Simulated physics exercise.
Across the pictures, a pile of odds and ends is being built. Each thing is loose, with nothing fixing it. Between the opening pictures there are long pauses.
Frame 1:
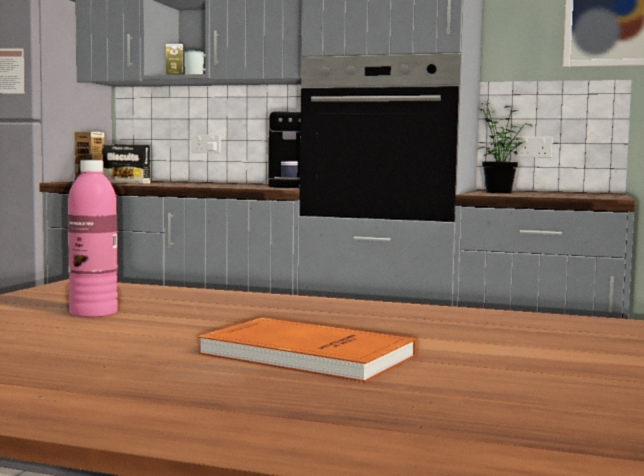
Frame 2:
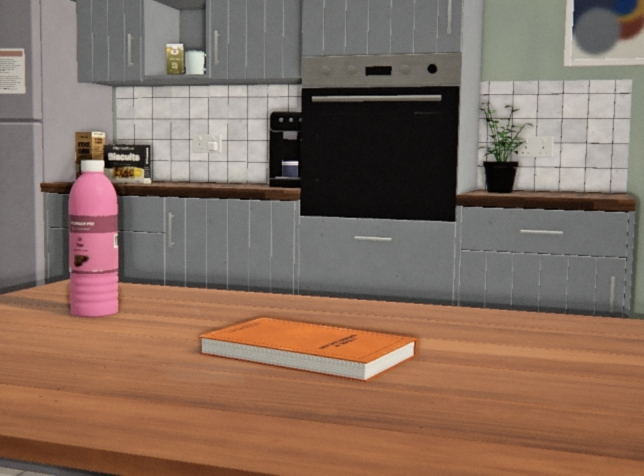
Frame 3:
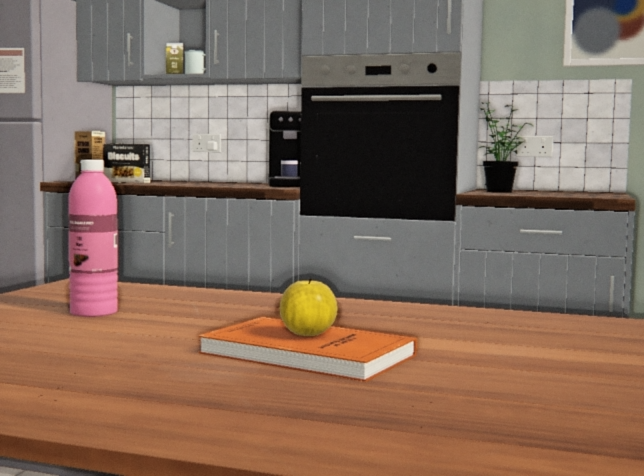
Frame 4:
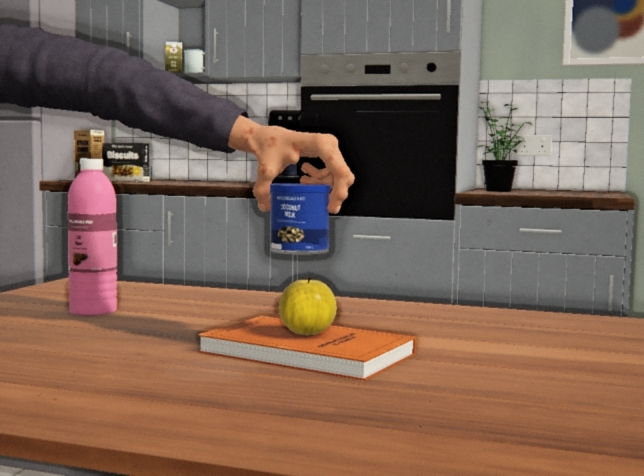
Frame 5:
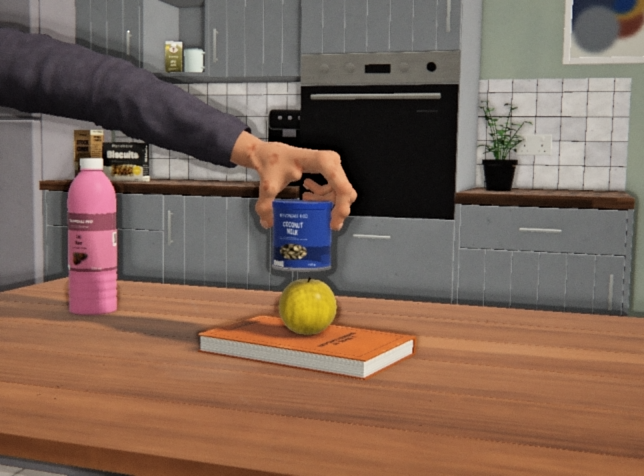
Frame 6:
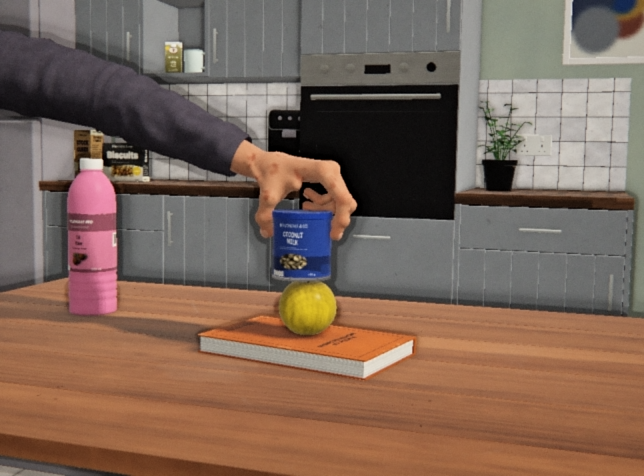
A blue pot labelled coconut milk, gripped from above by a hand whose dark-sleeved arm reaches in from the left, moves down a short way until it is just over a yellow apple. The fixed view looks across a wooden counter towards grey kitchen cabinets and a black oven. A pink bottle stands at left, and the apple, absent at first, appears on an orange book near the centre.
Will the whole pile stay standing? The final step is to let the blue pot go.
Something topples.
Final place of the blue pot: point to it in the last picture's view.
I'd say around (148, 308) in the last view.
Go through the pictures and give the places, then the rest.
In the first frame, the last thing is not in view yet; pink bottle (93, 238).
In the second frame, the last thing is not in view yet; orange book (308, 346).
In the third frame, the last thing is not in view yet; yellow apple (308, 308).
In the fourth frame, coming down; blue pot (300, 218); pink bottle (92, 236).
In the fifth frame, coming down; blue pot (302, 234); orange book (307, 344).
In the sixth frame, in place under the hand; blue pot (302, 244); yellow apple (307, 307).
Then, 0.40 s past the last view, blue pot rocked 52° from its first pose near (265, 264).
Then, 0.60 s past the last view, blue pot now fallen.
Then, 0.80 s past the last view, things are still on the move.
Finally, fallen, blue pot; the other 3 still in place. Final places as the last picture's camera would see them, blue pot near (147, 308). The pile loses its balance.
